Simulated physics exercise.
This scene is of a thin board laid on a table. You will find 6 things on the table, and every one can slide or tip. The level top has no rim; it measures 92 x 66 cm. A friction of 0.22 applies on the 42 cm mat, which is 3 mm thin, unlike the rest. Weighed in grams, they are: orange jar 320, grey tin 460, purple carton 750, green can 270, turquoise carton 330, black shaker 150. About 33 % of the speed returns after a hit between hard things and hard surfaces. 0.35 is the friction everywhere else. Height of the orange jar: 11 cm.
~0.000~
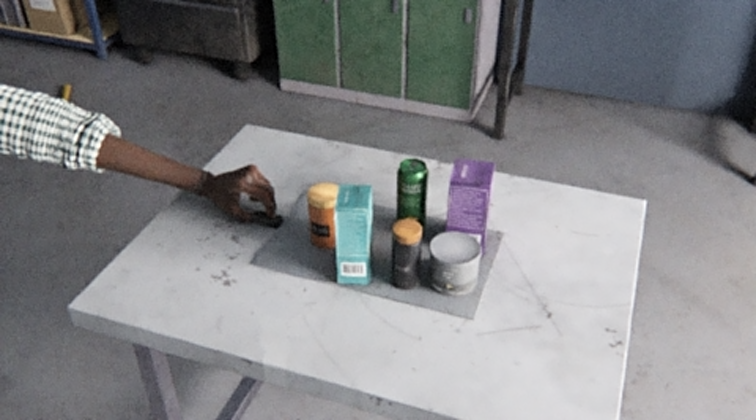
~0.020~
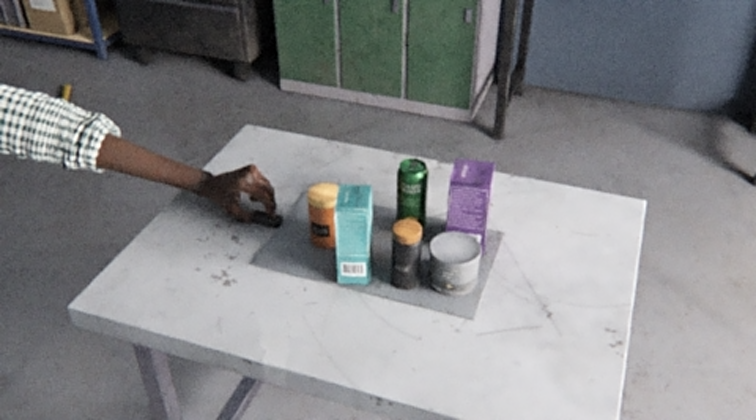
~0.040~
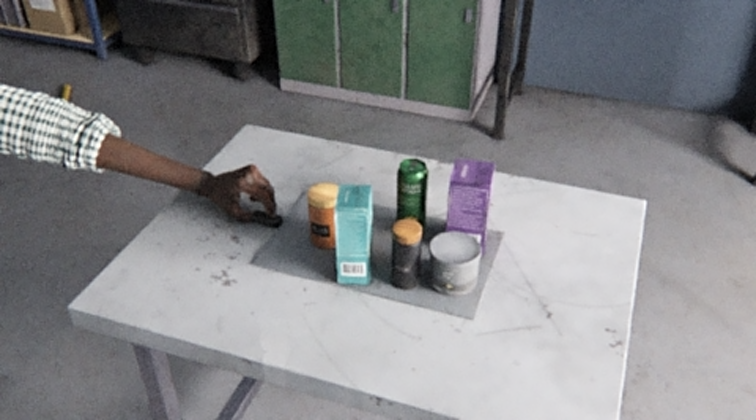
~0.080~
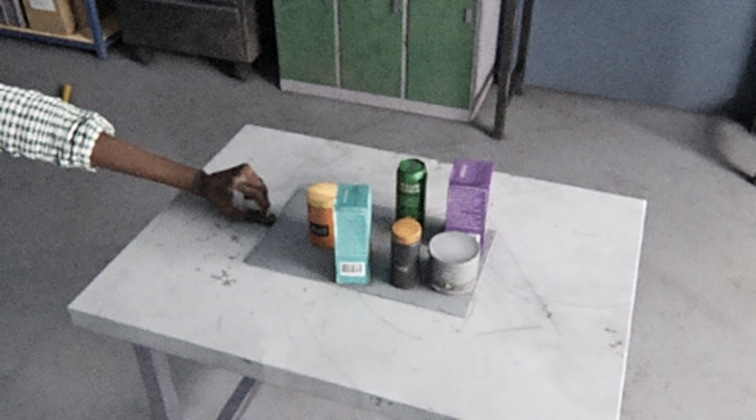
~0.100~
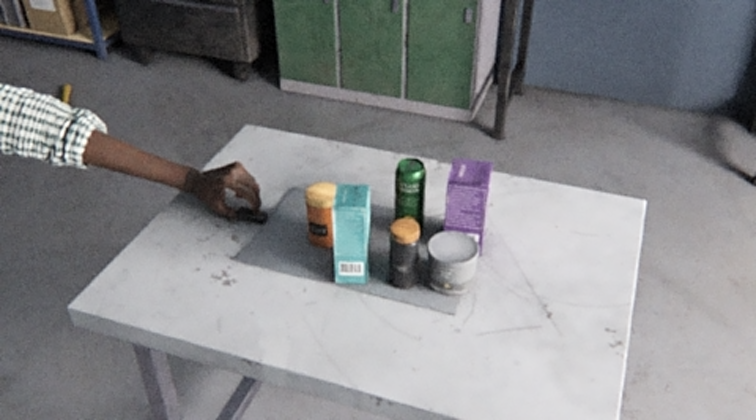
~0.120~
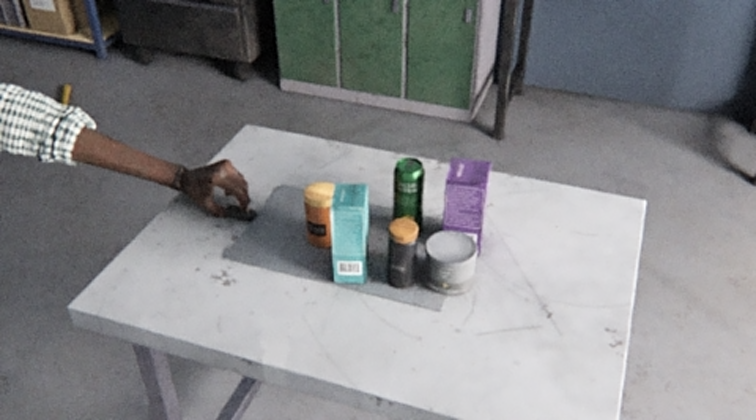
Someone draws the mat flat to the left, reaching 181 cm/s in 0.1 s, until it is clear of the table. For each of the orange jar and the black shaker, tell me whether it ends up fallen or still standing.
Orange jar: Still standing; black shaker: Still standing.
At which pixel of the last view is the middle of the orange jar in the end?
It finishes at roughly (259, 202).
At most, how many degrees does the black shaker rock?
The peak tilt is 18°.
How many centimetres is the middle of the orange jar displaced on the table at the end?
14 cm.
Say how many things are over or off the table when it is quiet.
0.
Around 0.32 s, 42 cm of pull; black shaker at 15° to upright near (379, 248); orange jar shifted 8 cm near (285, 207); green can at 8° to upright.
Around 0.52 s, 78 cm of pull; black shaker at 17° to upright near (378, 248); orange jar shifted 14 cm near (259, 202); turquoise carton at 8° to upright.
Finally (1.6 s), not toppled but over 6 cm from the start, orange jar and turquoise carton; the other 4 still in place (within 6 cm). Final places as that camera would see them, orange jar near (259, 202), black shaker near (388, 252).
